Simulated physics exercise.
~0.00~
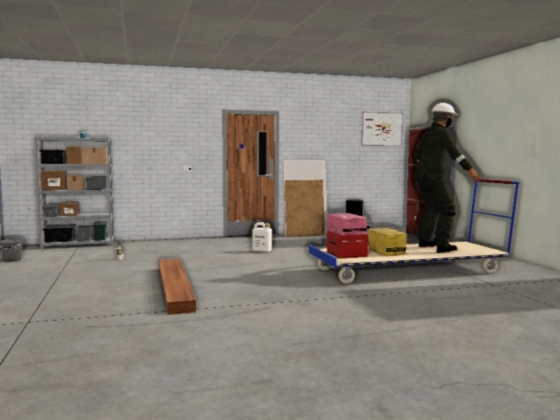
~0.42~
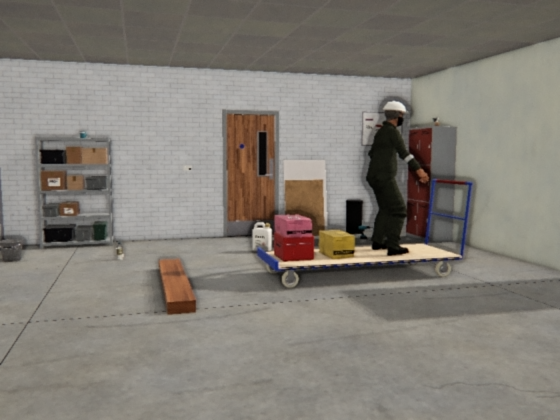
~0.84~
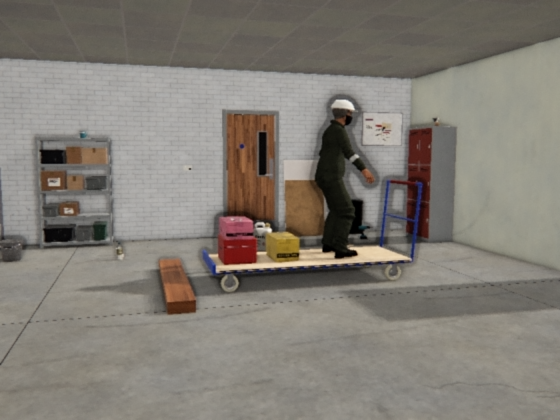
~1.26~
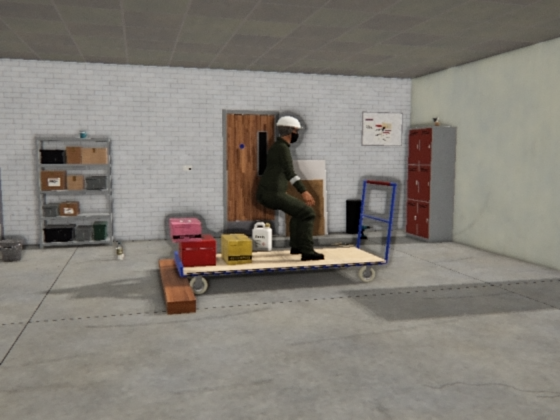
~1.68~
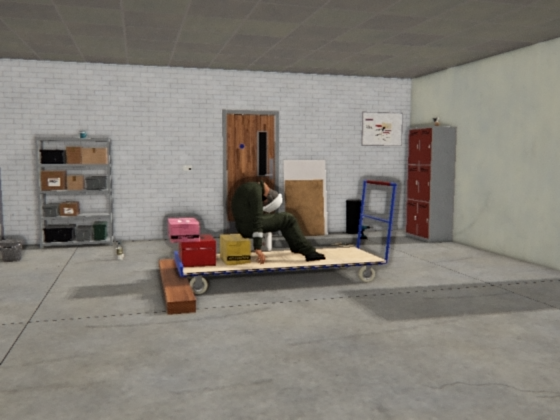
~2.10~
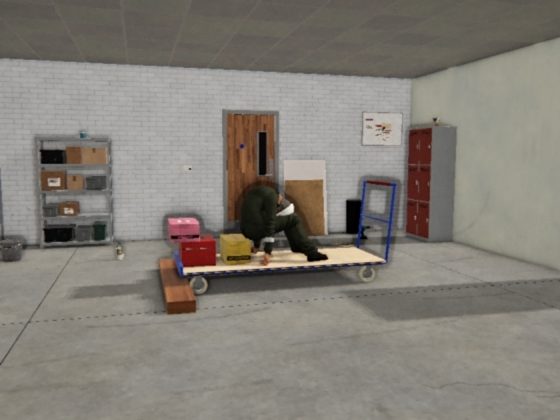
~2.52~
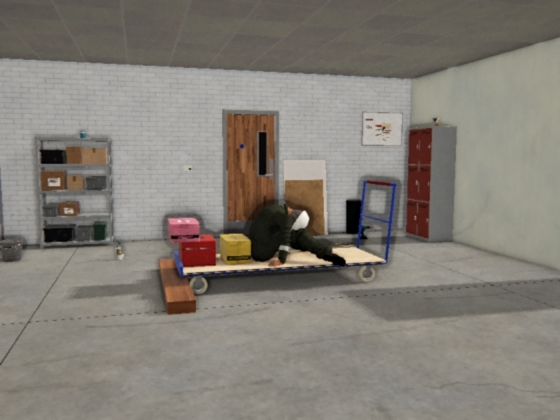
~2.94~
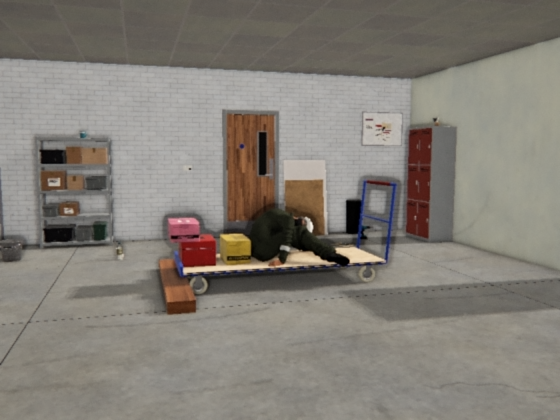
The clip shows a blue goods trolley carrying a standing person in a white helmet and pink, red and yellow boxes leftward until it stops at a brown kerb; the person sinks down and slumps on the platform, while the boxes stay aboard.
